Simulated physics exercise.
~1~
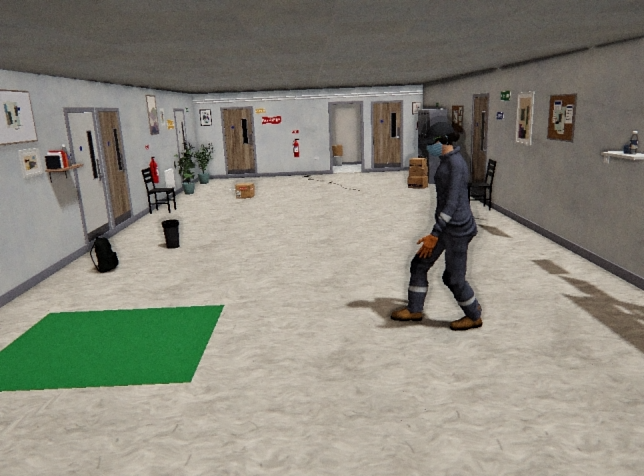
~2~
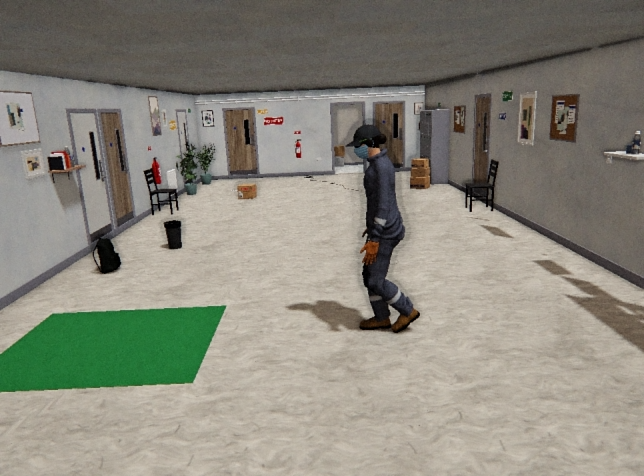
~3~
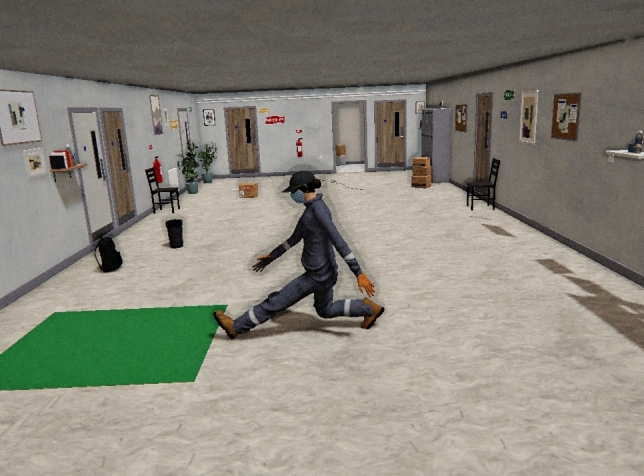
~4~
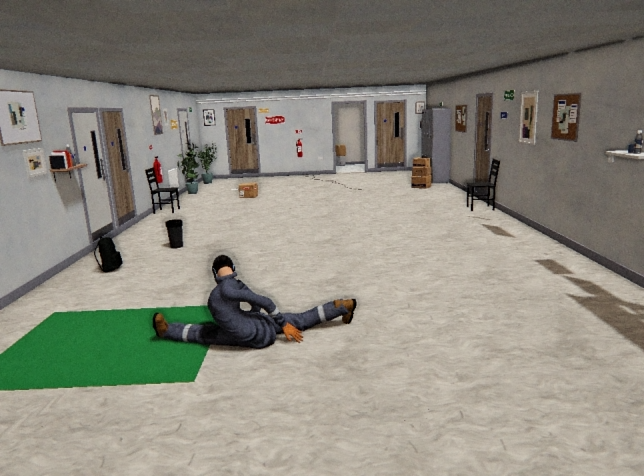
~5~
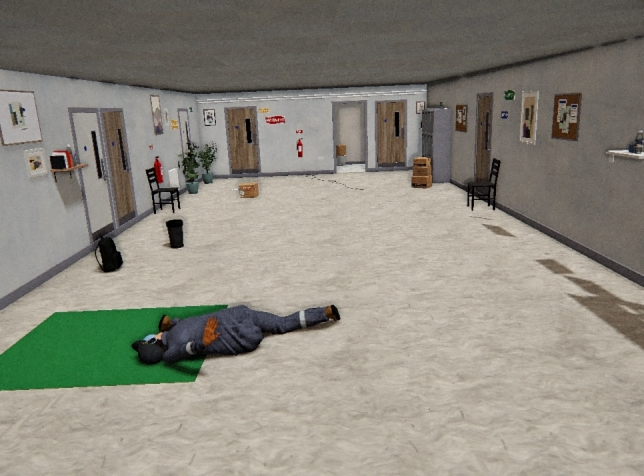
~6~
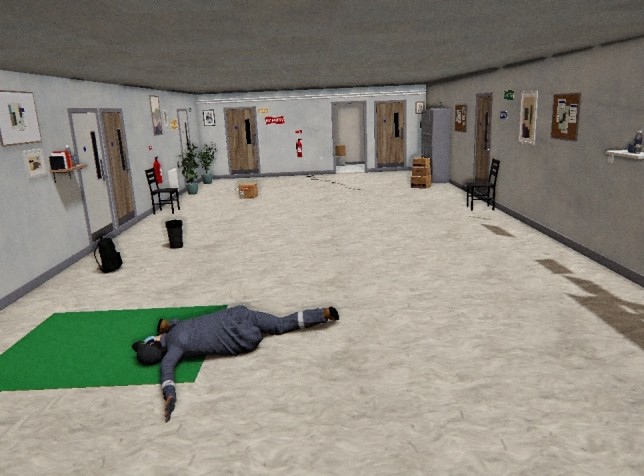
A masked person in dark coveralls walks left, collapses, and lies partly across the green mat.
